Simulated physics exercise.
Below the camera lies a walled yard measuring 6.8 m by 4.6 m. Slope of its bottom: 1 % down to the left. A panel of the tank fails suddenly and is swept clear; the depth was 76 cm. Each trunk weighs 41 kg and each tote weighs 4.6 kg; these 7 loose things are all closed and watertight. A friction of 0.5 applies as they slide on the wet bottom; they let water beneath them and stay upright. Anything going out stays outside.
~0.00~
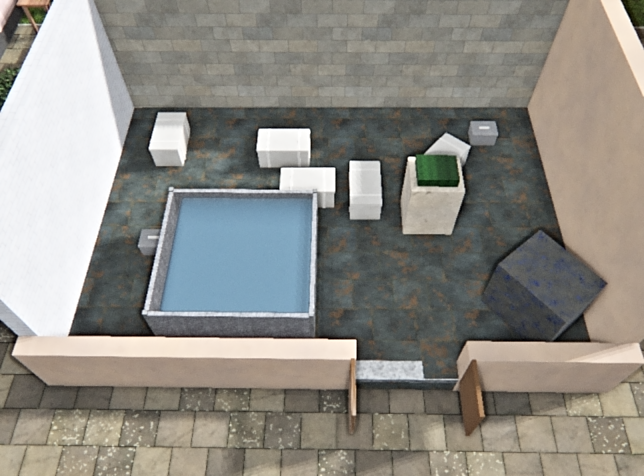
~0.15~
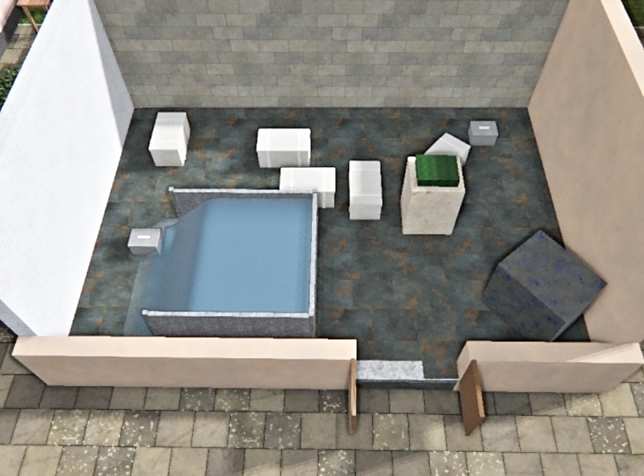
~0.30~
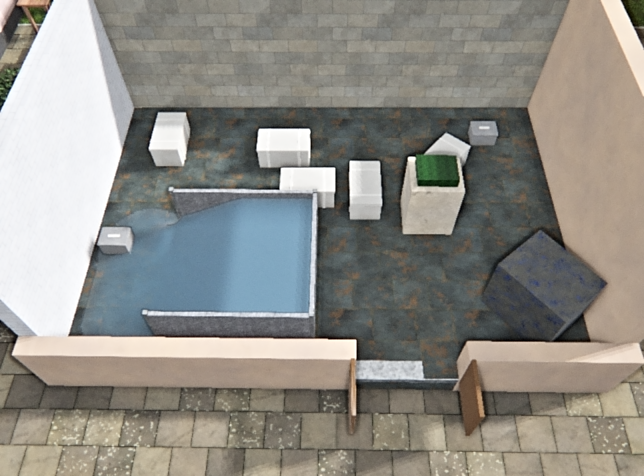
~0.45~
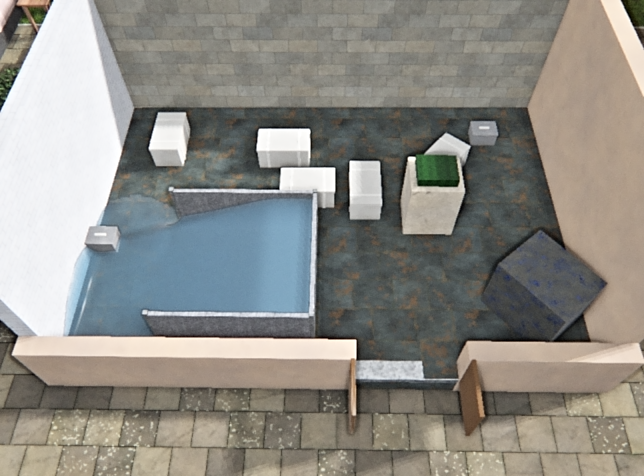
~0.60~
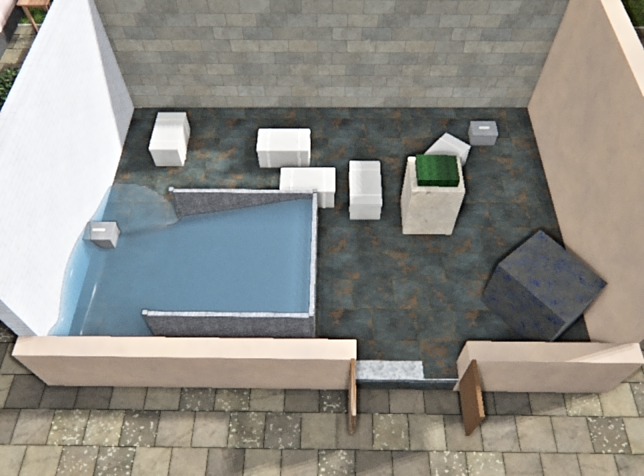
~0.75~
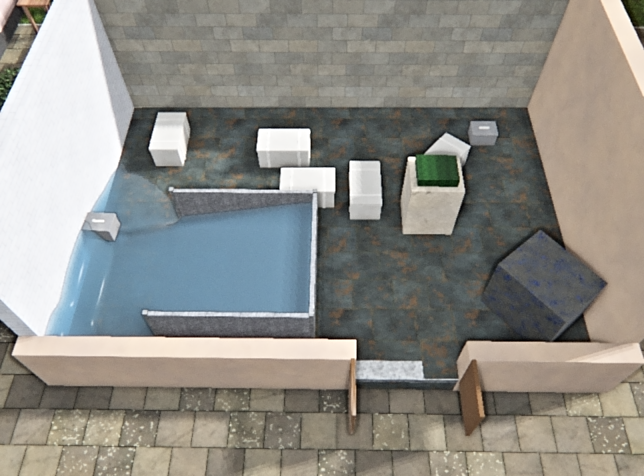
In a walled yard, water spills from a tank's open left side, pushing a small grey box left to the wall.
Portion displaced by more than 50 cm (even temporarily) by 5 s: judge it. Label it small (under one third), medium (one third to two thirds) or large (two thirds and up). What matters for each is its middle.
Medium.
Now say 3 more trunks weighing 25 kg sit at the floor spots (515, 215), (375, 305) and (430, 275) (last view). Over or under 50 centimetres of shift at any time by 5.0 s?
First stays inside, second stays inside, third stays inside.
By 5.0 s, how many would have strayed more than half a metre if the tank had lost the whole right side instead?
In that case the number is 2.
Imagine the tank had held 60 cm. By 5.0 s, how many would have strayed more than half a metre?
It would come to 3 of them.
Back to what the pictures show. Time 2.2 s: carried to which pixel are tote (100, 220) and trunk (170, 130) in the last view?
They should sit about (169, 106) and (206, 111) in the last view.
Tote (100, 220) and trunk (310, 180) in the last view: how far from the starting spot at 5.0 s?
The first ends 500 centimetres from its start and the second 0 centimetres.
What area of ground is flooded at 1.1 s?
Some 7.5 m2 of it.
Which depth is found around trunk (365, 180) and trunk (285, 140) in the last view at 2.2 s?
Roughly 0 and 1 cm.
After 1.1 s 1 of 7 are over 50 cm from their spots; 1 afloat.
After 2.2 s 2 of 7 are over 50 cm from their spots; 1 afloat.
After 3.5 s 2 of 7 are over 50 cm from their spots; 1 afloat.
After 5.0 s 3 of 7 are over 50 cm from their spots, and 3 have been at some point; 2 afloat.
